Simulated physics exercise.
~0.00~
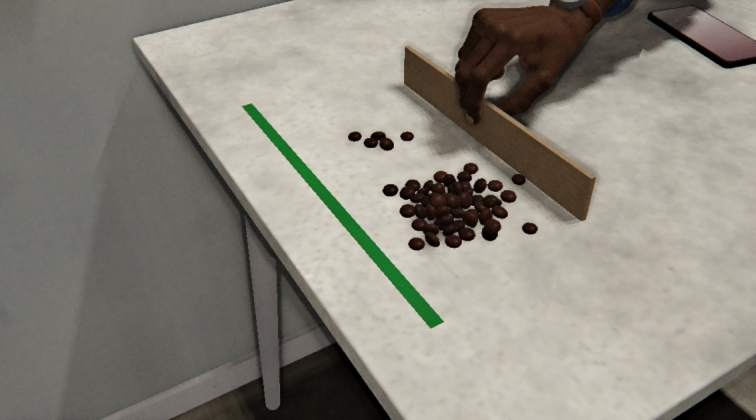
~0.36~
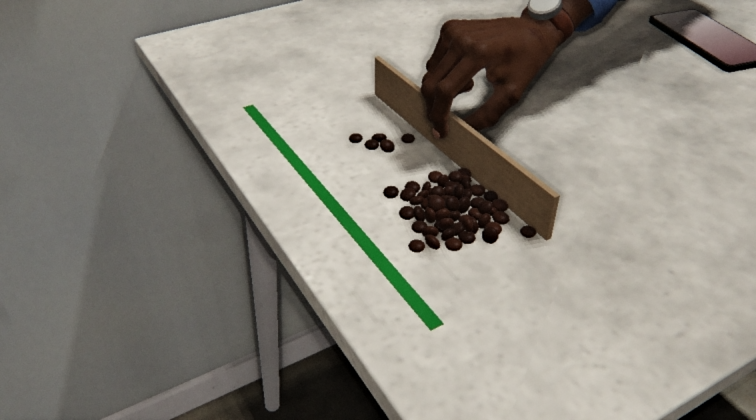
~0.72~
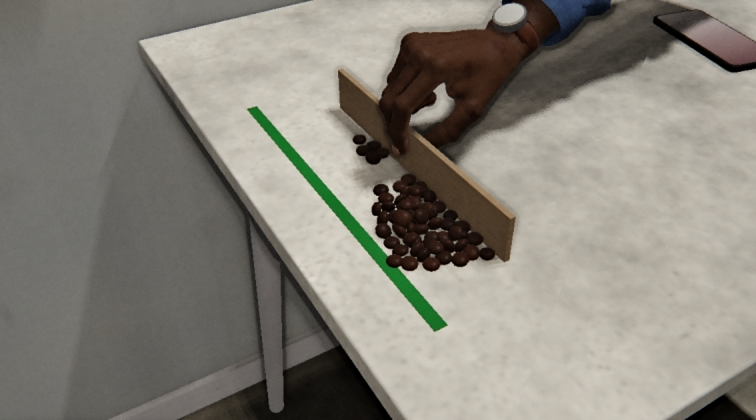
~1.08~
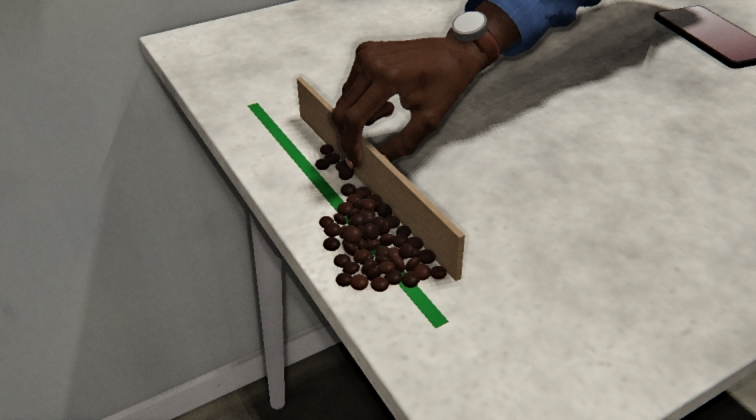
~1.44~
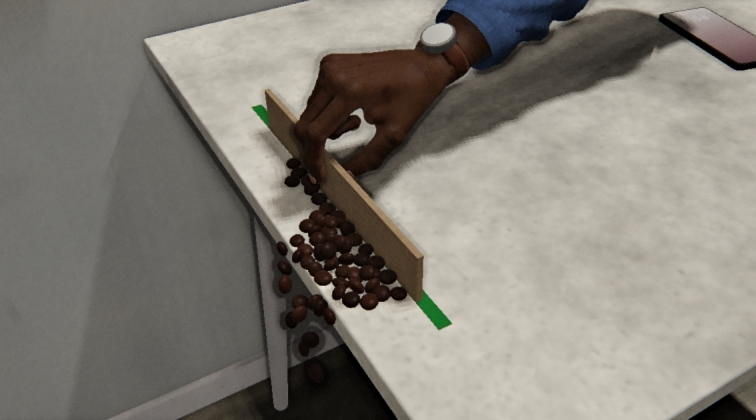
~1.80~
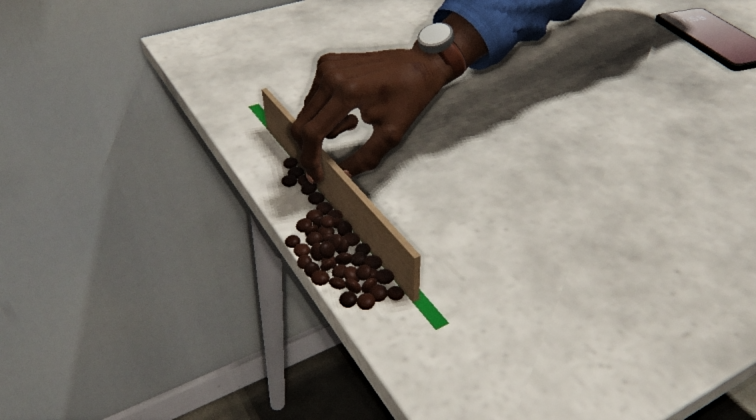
A hand sweeps dark beans left with a board to green tape, spilling some off the table.
